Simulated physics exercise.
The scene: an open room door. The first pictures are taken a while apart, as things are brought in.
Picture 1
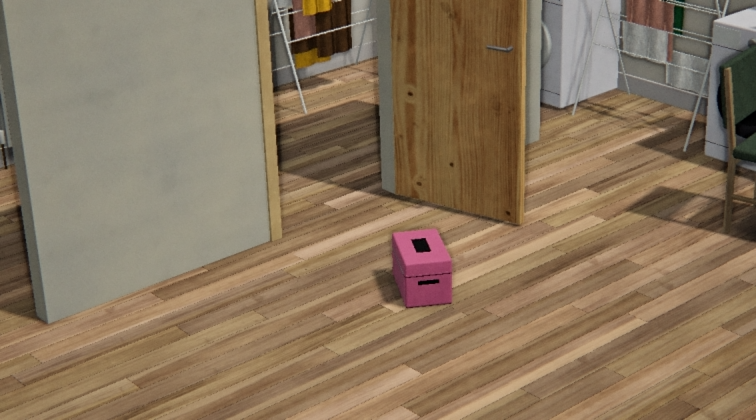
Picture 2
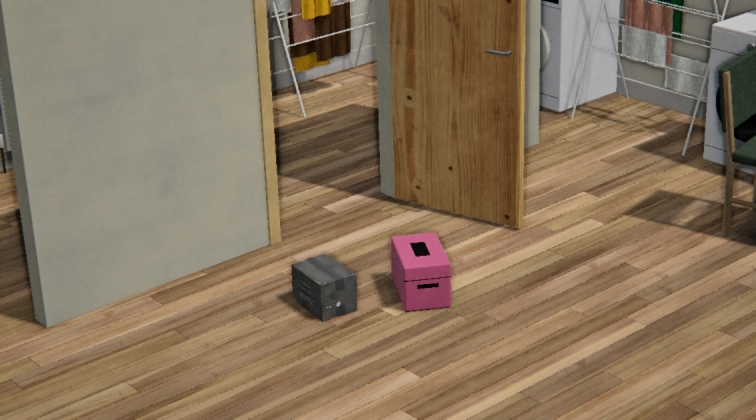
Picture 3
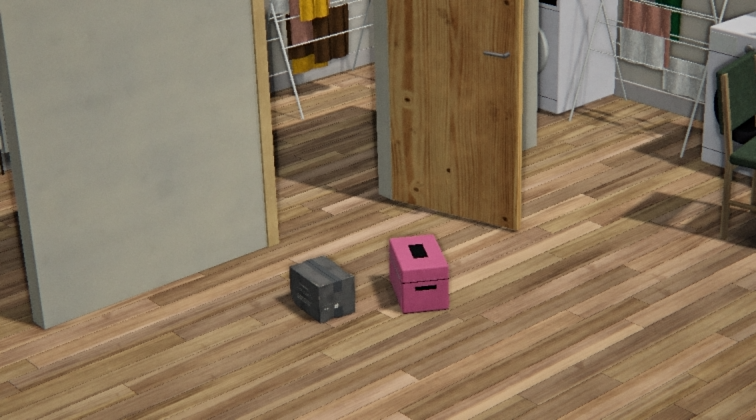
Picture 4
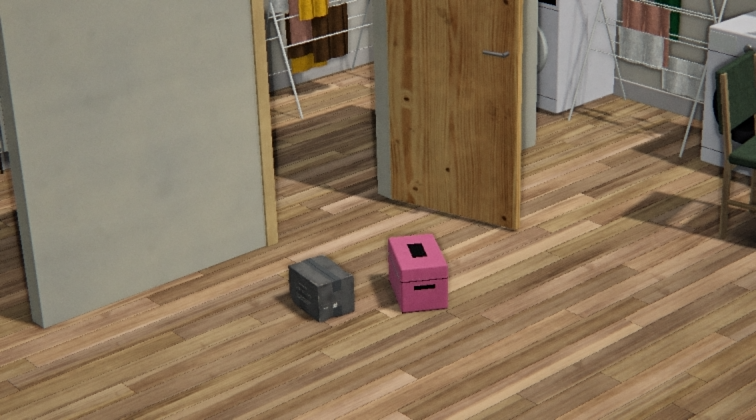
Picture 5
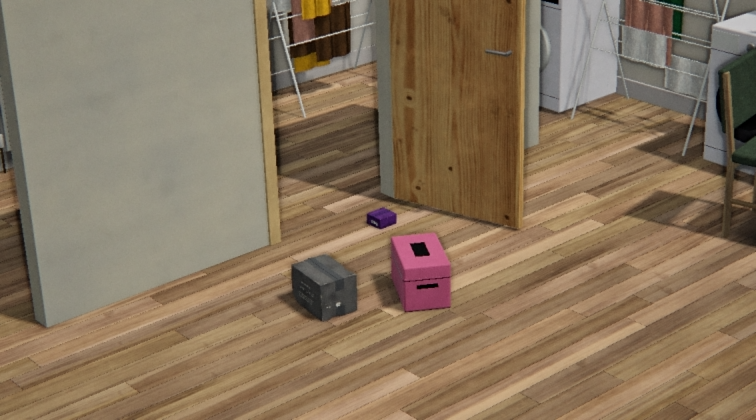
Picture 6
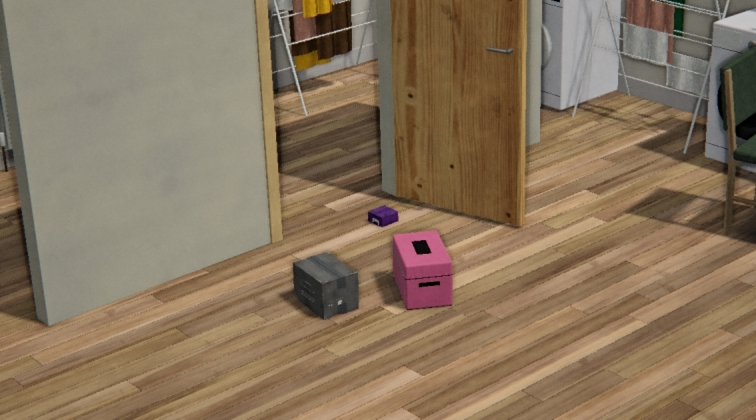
A grey parcel appeared on the wooden floor to the left of a pink box, and later a small purple box appeared behind them, while the room door stood wide open and still.
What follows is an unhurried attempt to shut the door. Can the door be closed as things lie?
Outcome: The door reaches the frame.
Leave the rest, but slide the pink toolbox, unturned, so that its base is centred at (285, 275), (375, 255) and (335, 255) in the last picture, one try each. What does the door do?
In the first case it closes; in the second case it is blocked; in the third case it jams.
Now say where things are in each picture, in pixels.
In the first picture, door wide open and still.
In the second picture, door wide open and still; grey parcel (324, 287); pink toolbox (421, 271).
In the third picture, door wide open and still; grey parcel (322, 289); pink toolbox (418, 273).
In the fourth picture, door wide open and still; grey parcel (321, 288); pink toolbox (418, 273).
In the fifth picture, door wide open and still; grey parcel (324, 287); pink toolbox (420, 272).
In the sixth picture, door wide open and still; purple box (383, 216); grey parcel (326, 285).
Then, 1.00 s later than the last frame, door at 72°.
Then, 1.60 s later than the last frame, door at 33°; purple box moved about its own width near (362, 216).
Then, 1.90 s later than the last frame, door at 11°; purple box moved well along near (343, 213).
When it is over, door at 0°; moved from the start, purple box; the other 2 as before. End places, in pixels of the last picture, purple box near (331, 208).
